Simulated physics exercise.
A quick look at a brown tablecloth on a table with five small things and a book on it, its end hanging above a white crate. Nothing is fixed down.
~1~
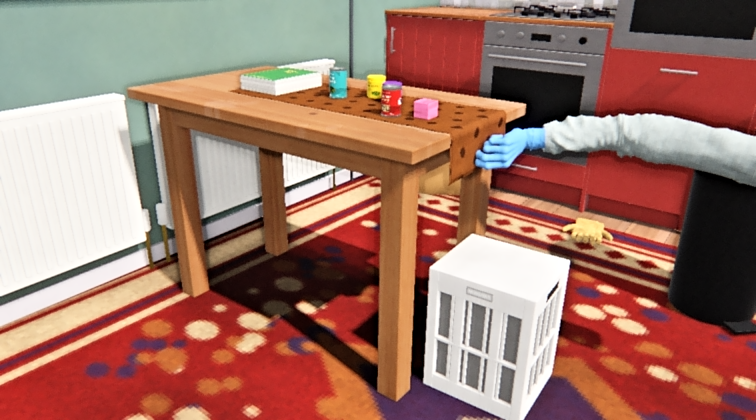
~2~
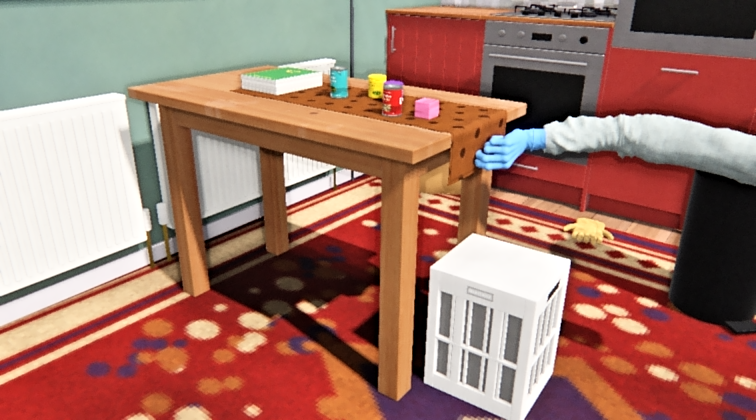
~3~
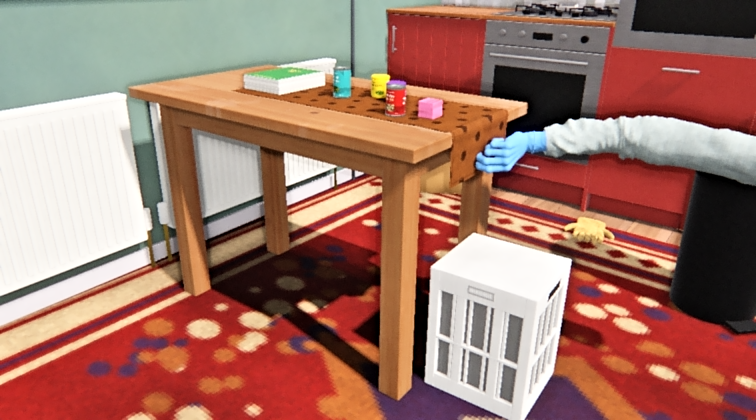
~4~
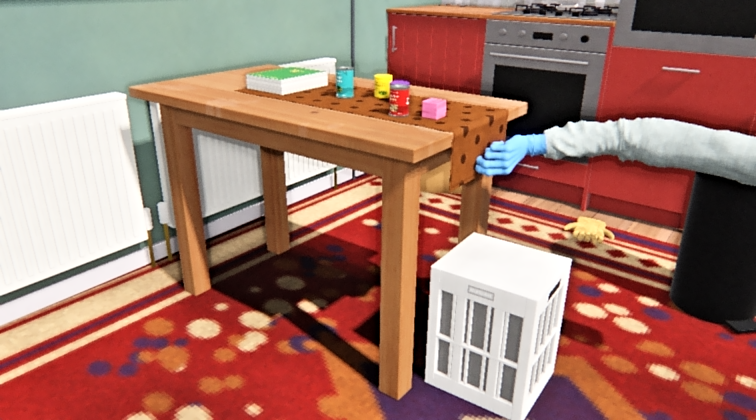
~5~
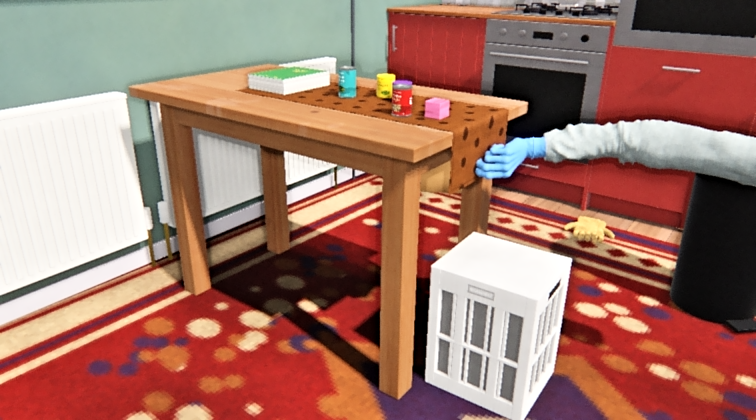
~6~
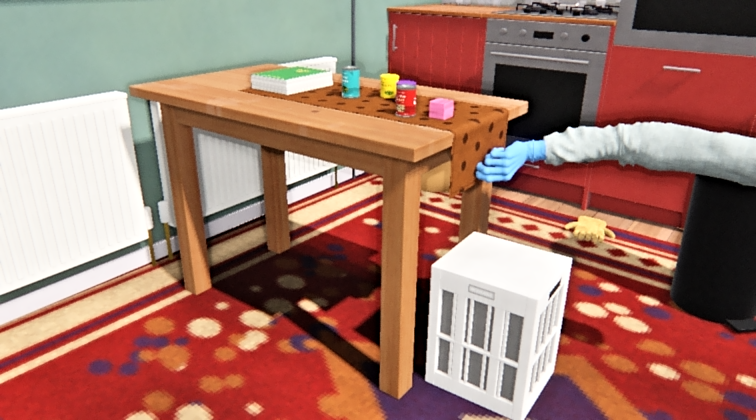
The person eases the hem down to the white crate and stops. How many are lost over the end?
It carries off two.
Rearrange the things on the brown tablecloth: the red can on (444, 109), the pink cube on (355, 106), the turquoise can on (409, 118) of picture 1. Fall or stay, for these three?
The red can tumbles off; the pink cube remains up; the turquoise can comes down.
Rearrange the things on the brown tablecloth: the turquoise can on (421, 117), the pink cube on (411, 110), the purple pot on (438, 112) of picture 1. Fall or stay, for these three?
The turquoise can tumbles off; the pink cube is carried off; the purple pot is carried off.
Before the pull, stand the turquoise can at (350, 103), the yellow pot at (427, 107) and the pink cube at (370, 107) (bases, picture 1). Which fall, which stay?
The turquoise can survives, the yellow pot drops off, the pink cube remains up.
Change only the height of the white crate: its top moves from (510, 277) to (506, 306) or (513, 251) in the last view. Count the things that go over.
The count: 3 and 1.
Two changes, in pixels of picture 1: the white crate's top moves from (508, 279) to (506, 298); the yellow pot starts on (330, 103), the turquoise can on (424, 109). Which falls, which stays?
The yellow pot holds on; the turquoise can falls.
A little later, hem near (476, 219); pink cube gone.
Next, hem on the crate; pink cube and red can gone.
When it is over, hem on the crate; pink cube and red can gone. The answer is two.
